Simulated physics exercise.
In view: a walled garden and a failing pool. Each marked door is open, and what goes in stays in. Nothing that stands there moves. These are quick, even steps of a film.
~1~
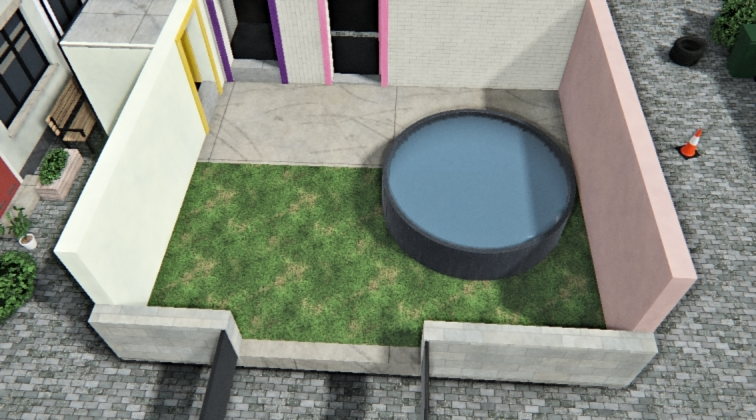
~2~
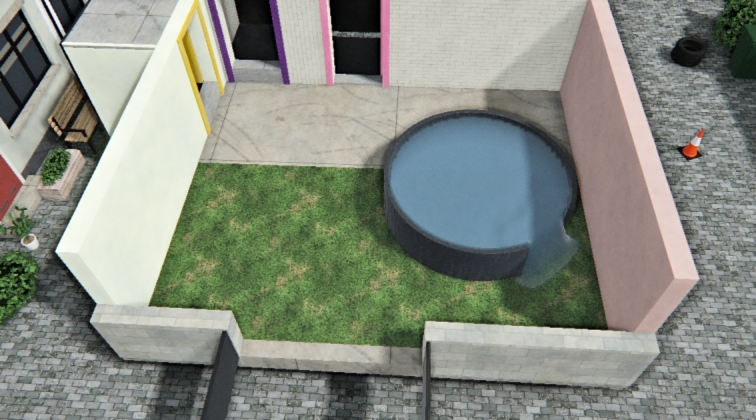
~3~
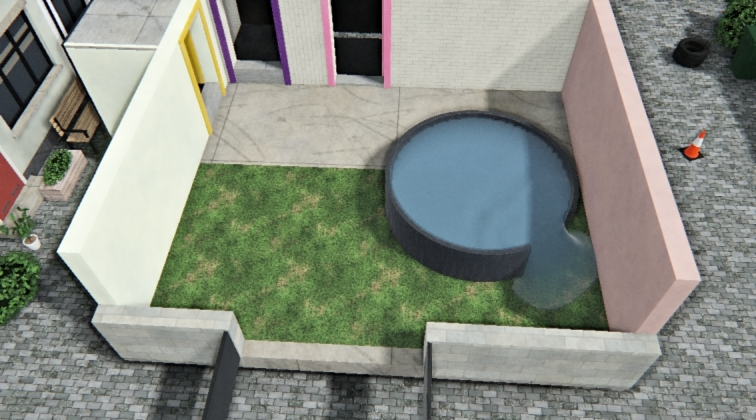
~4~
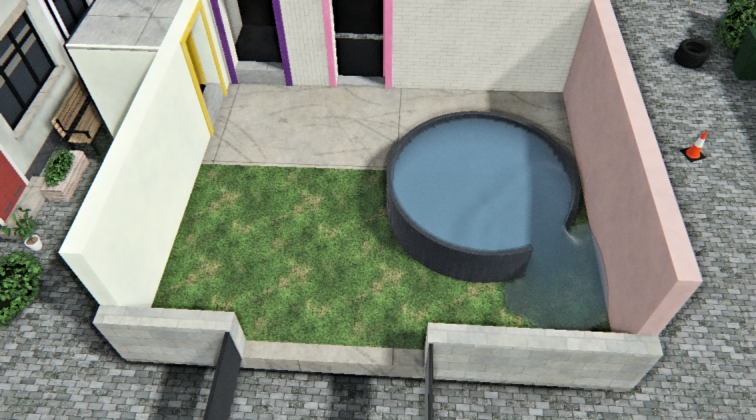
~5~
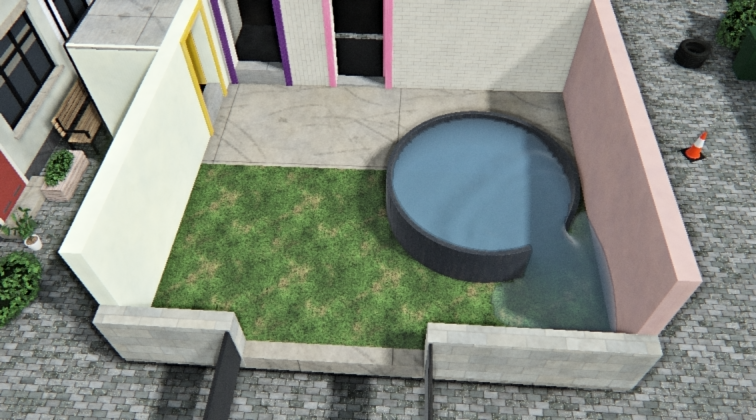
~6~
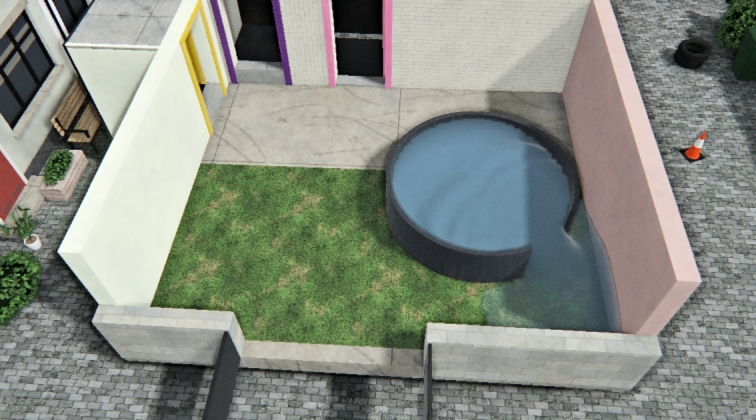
Water pours from the round pool's lower right side and spreads across the walled garden's corner.
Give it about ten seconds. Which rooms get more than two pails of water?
One by one: The pink door admits no more than that; the purple door admits no more than that; the yellow door admits no more than that.
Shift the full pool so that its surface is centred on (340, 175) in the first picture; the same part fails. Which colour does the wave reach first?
First comes the door marked pink.
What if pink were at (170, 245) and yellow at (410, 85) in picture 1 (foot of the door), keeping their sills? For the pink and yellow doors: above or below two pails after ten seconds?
My reading: The pink door floods; the yellow door stays under.
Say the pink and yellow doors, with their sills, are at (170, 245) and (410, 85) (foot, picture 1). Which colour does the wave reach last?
I say the purple one.
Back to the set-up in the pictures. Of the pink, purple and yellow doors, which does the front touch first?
First comes the pink-painted one.
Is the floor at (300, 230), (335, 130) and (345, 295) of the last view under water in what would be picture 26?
One after the other: Awash, not flooded, flooded.
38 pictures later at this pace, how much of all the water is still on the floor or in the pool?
Close to 94 %.
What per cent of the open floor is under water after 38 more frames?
Near 90 in a hundred.
A moment on, water covers 10 % of the floor; the pink door not reached, the purple door not reached, the yellow door not reached.
Next, water covers 25 % of the floor; the pink door not reached, the purple door not reached, the yellow door not reached.
Then, water covers 45 % of the floor; the pink door not reached, the purple door not reached, the yellow door not reached.
Later, water covers 90 % of the floor; the pink door wet at the sill, nothing in, the purple door not reached, the yellow door not reached.
In the end, water covers 100 % of the floor; the pink door wet at the sill, nothing in, the purple door wet at the sill, nothing in, the yellow door wet at the sill, nothing in.
